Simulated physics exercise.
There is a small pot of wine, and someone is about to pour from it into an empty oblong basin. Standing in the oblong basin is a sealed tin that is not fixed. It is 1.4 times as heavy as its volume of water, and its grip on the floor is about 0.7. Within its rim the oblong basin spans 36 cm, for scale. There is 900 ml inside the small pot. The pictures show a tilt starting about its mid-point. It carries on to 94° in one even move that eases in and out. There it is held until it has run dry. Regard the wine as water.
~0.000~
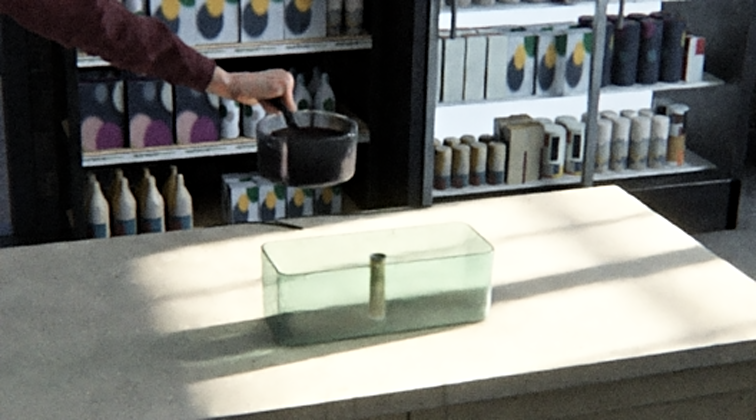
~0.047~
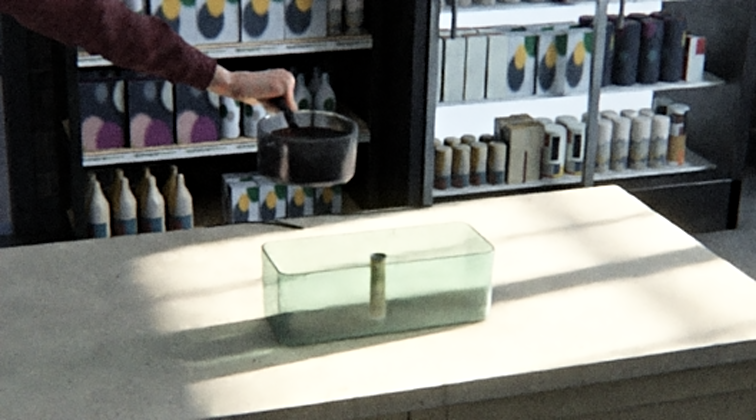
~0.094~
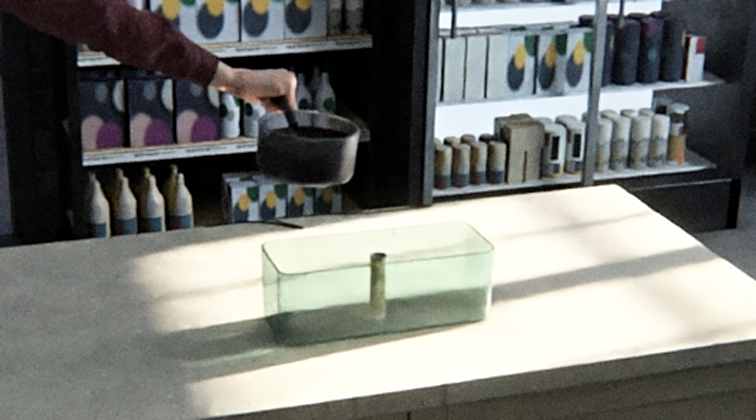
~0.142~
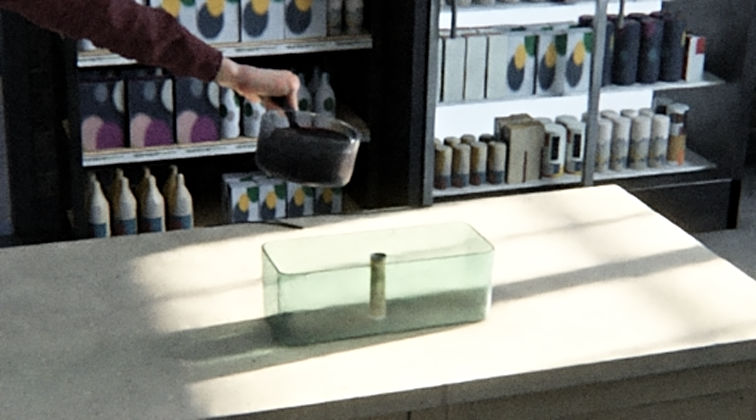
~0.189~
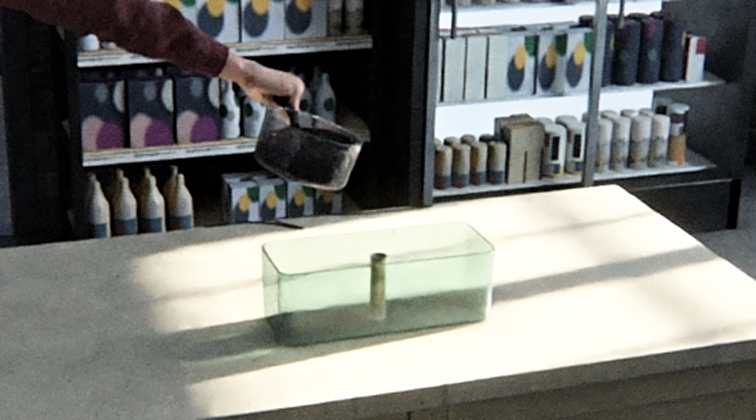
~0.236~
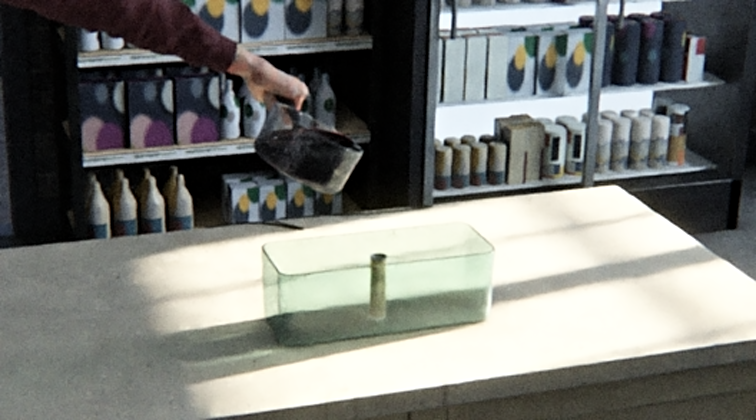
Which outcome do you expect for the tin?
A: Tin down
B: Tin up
(B) Tin up.
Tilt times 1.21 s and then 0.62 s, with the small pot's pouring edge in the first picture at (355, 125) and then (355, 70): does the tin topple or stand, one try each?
In the first try it remains standing; in the second it comes down.
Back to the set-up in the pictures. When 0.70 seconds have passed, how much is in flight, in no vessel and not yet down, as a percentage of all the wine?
Close to 10 in every hundred parts.
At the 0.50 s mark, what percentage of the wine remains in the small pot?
I reckon about 38 in a hundred is still held.
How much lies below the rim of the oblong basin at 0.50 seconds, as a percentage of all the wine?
I reckon close to 12 percent of it.
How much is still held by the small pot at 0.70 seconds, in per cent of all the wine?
I reckon near 12 per cent still sits there.
After 0.50 s the tilt is 86° and 38 per cent is still to pour; the tin stands where it began.
After 0.70 s the tilt is 94° and 12 per cent is still to pour; the tin stands where it began.
After 0.90 s the tilt is 94° and 4 per cent is still to pour; the tin stands where it began.
After 1.12 s the tilt is 94° and 1 per cent is still to pour; the tin stands where it began.
In the end the tin stands where it began.
